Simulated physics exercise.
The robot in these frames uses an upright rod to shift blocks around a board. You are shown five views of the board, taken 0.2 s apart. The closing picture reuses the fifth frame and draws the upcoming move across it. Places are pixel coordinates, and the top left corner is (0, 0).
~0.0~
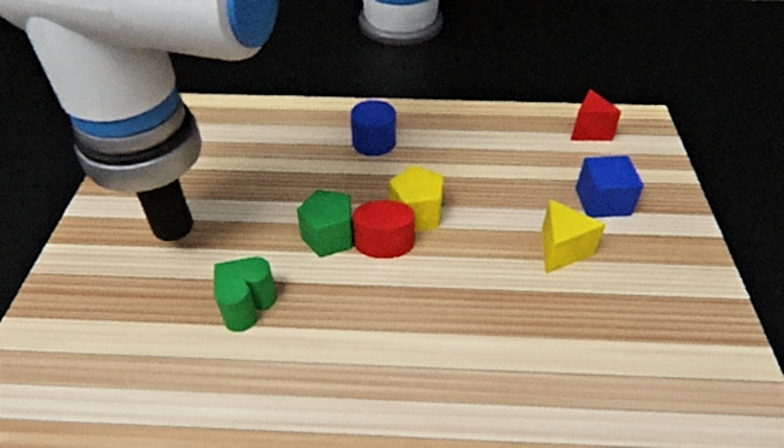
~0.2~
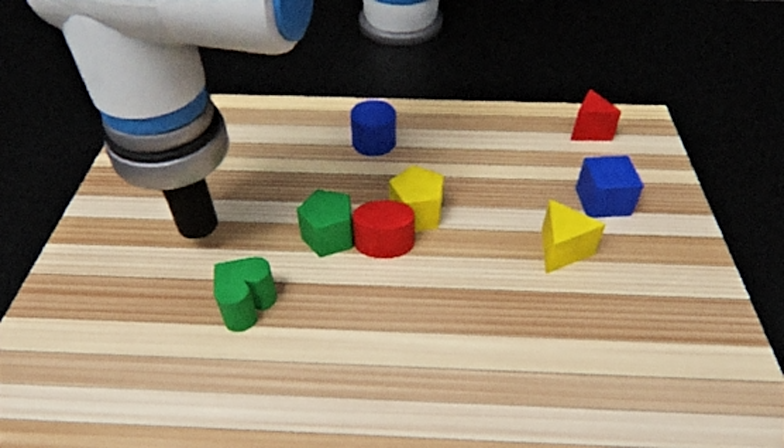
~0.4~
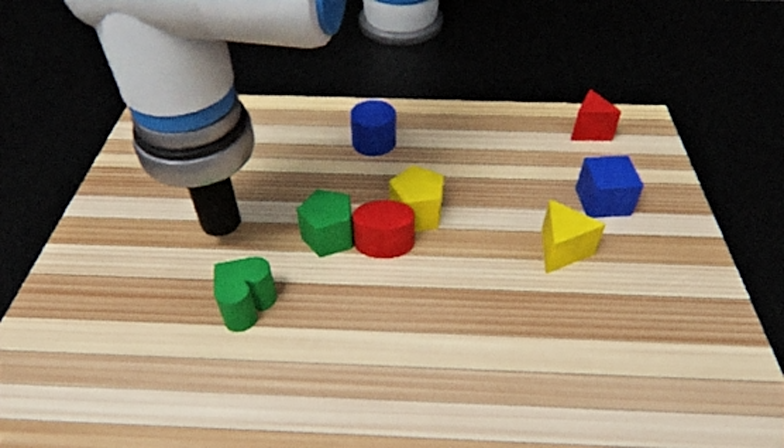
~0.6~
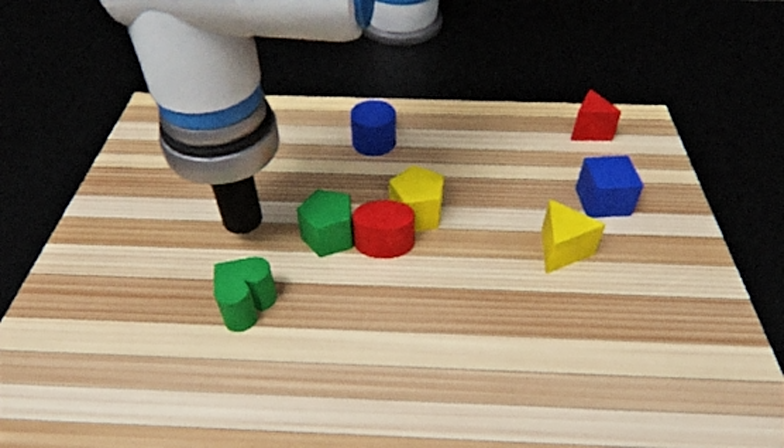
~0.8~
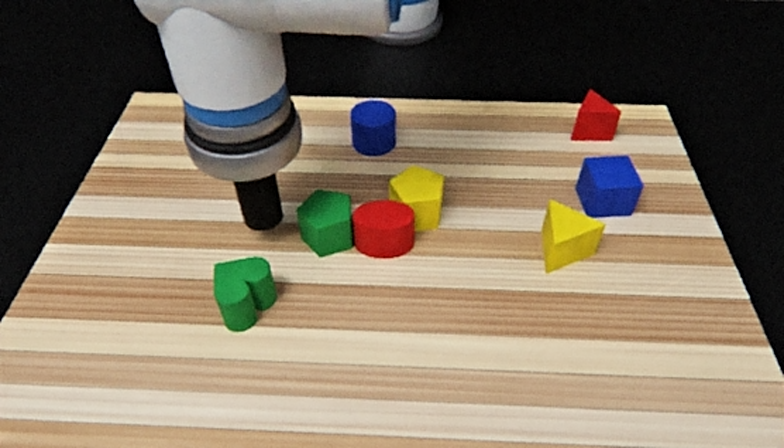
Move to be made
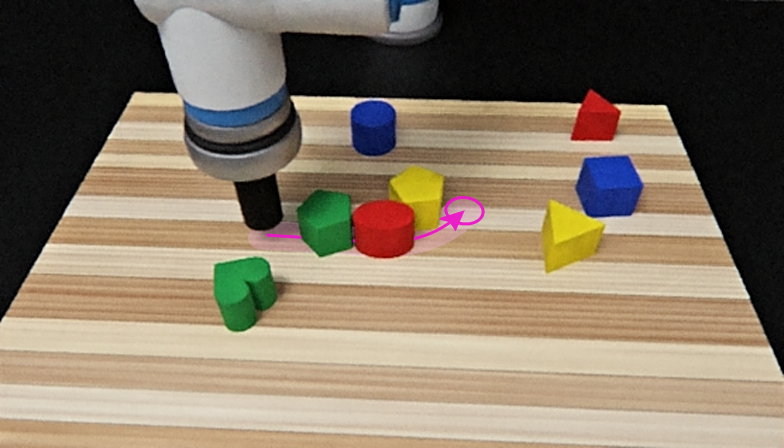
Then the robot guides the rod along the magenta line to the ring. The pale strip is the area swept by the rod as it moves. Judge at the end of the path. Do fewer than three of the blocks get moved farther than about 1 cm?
I expect not.
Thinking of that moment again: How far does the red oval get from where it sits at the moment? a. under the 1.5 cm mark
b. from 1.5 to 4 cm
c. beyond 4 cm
It's c.
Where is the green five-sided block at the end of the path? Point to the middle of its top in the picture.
My best guess is (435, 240).
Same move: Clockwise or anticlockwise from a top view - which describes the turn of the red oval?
It spins anti-clockwise.
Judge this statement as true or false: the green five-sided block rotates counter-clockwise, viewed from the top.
This is false.
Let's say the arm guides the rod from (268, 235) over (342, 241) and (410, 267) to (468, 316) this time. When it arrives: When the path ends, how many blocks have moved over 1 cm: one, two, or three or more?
Displaced: Two.
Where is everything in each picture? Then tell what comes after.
In the first frame, tip of the rod (173, 227), middles of tops, green heart block (238, 277), green five-sided block (326, 207), red oval (384, 214), yellow five-sided block (418, 184).
In the second frame, rod (198, 225), nothing pushed.
In the third frame, rod (221, 223), nothing pushed.
In the fourth frame, rod (243, 220), nothing pushed.
In the fifth frame, rod (264, 217), green heart block (238, 277), green five-sided block (326, 207), red oval (384, 214), yellow five-sided block (418, 184).
The line goes from (268, 235) by way of (338, 240) and (410, 240) to (464, 210).
What follows on the original path. One third of the way, rod (337, 222); green five-sided block (382, 223), turned 35° clockwise; red oval (434, 225), turned 45° anticlockwise.
Two thirds of the way, rod (411, 222); green five-sided block (433, 239), turned 105° clockwise; red oval (487, 245), turned 105° anticlockwise; yellow five-sided block (427, 179), turned 25° anticlockwise.
At the end, rod (467, 193); green heart block unmoved; green five-sided block (435, 240), turned 110° clockwise; red oval (490, 246), turned 105° anticlockwise; yellow five-sided block (446, 154), turned 100° anticlockwise.
